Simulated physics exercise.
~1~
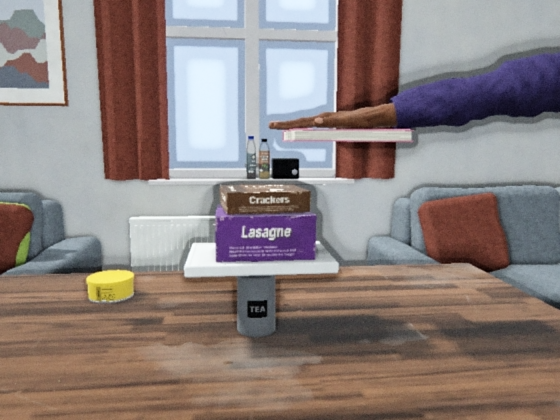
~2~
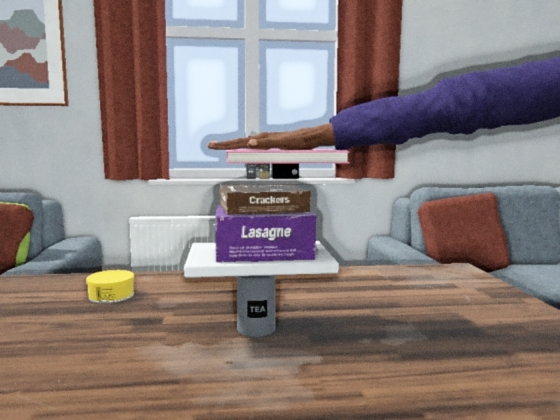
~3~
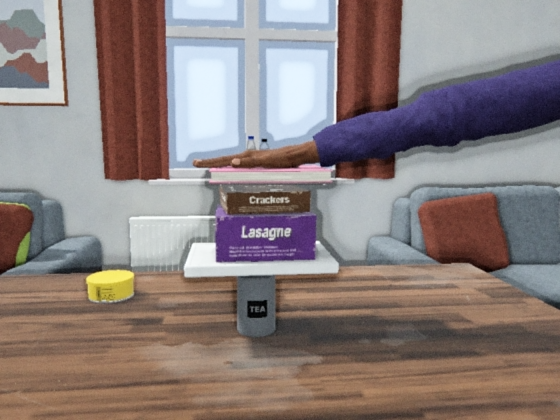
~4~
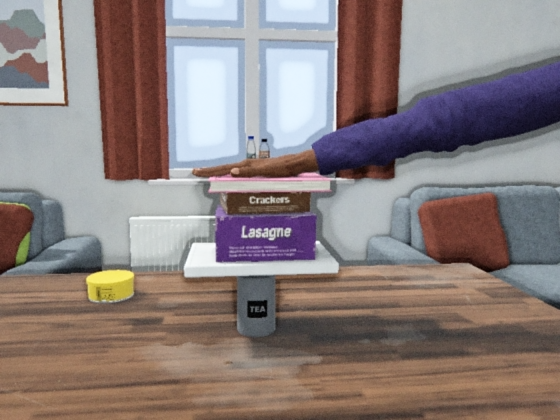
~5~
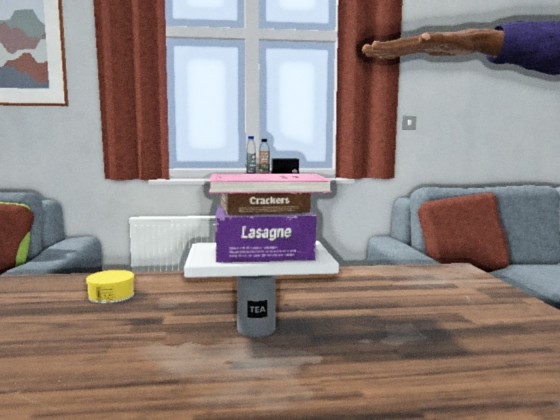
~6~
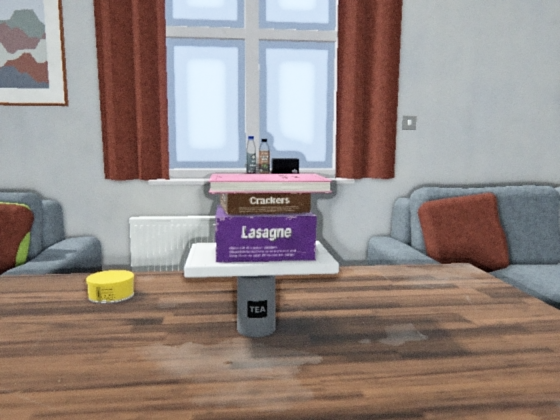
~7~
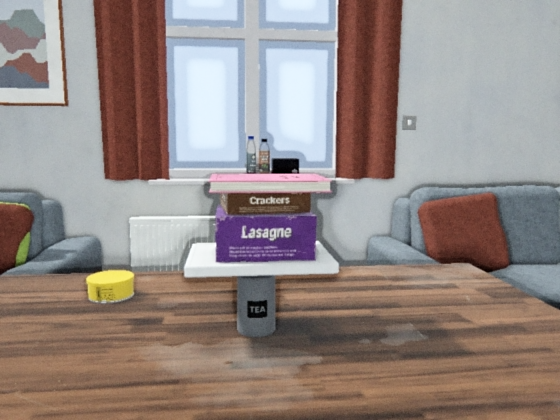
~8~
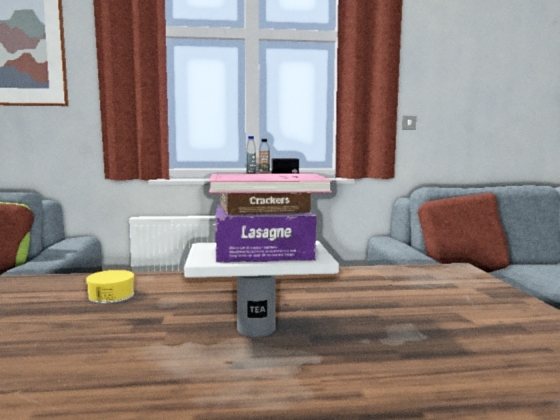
A hand in a purple sleeve reaches in from the right, carrying a flat pink book toward a small tower on a wooden table. The tower has a grey tea jar at the bottom, then a white tray, a purple lasagne box and a brown packet of crackers, with a yellow tub standing off to the left. The hand moves left over the pile and lowers the book onto the crackers. It then lets go and draws back to the right, out of view. The book stays where it was set, and the whole pile stands balanced and still.
